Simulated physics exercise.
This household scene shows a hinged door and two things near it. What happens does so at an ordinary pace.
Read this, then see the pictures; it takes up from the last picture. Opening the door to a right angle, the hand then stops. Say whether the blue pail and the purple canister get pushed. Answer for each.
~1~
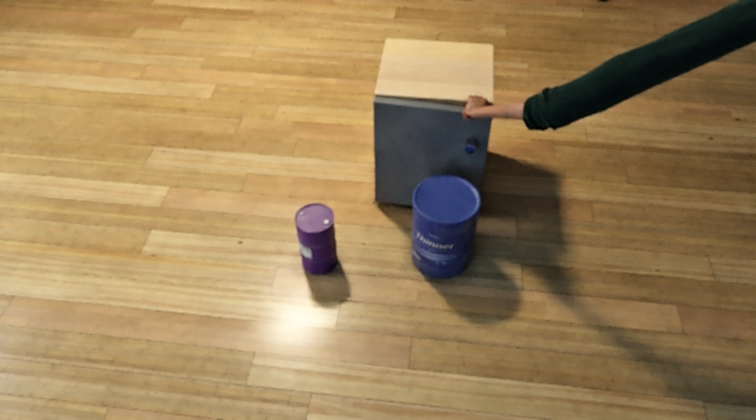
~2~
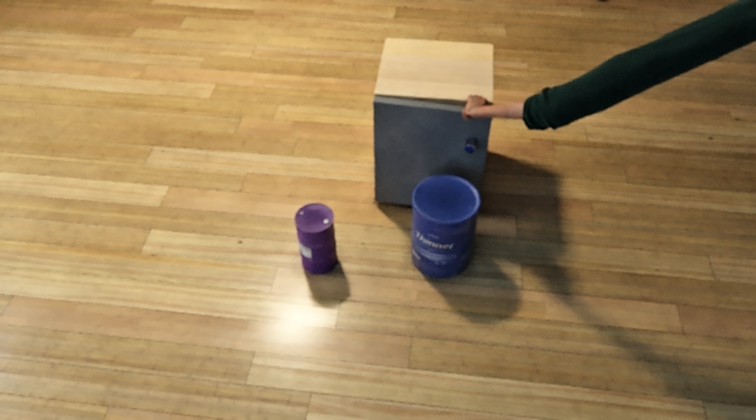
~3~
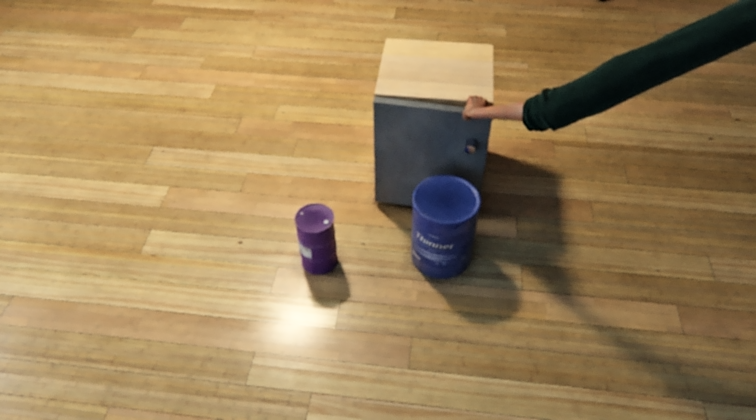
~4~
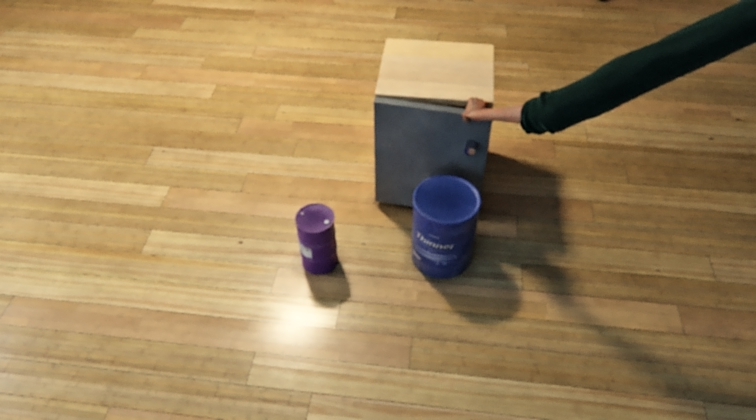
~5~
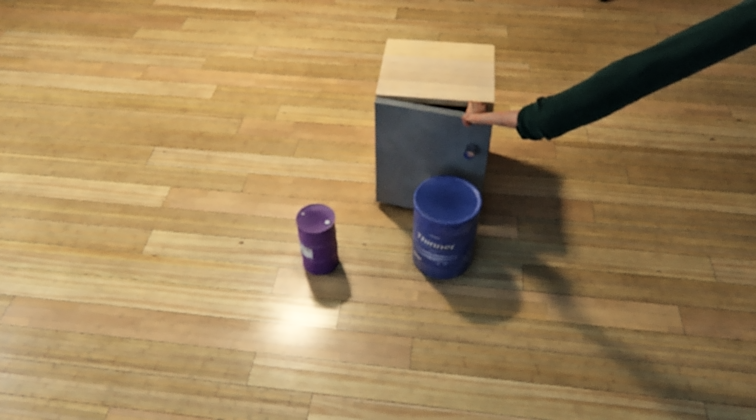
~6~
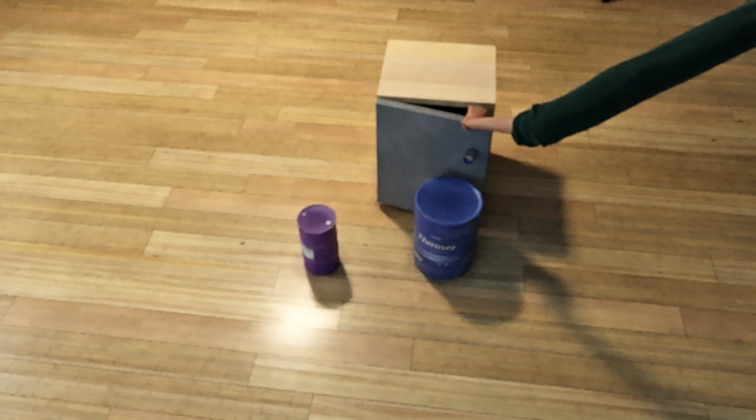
The blue pail gets shoved and the purple canister stays untouched.
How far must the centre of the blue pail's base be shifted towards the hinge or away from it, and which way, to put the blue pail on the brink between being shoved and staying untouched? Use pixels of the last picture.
Rightward, near 40 pixels.
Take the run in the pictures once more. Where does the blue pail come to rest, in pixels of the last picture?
It ends up close to (348, 288).
Then, 0.62 s after the last picture, door 38° open; blue pail moved a little near (429, 249); purple canister at rest near (319, 241).
Then, 1.14 s after the last picture, door 60° open; blue pail moved about its own width near (394, 269); purple canister at rest near (319, 241).
Then, 1.52 s after the last picture, door 76° open; blue pail moved about its own width near (365, 280); purple canister at rest near (319, 241).
At rest, the blue pail is pushed along, near (348, 288); the purple canister remains where it is, near (319, 241).
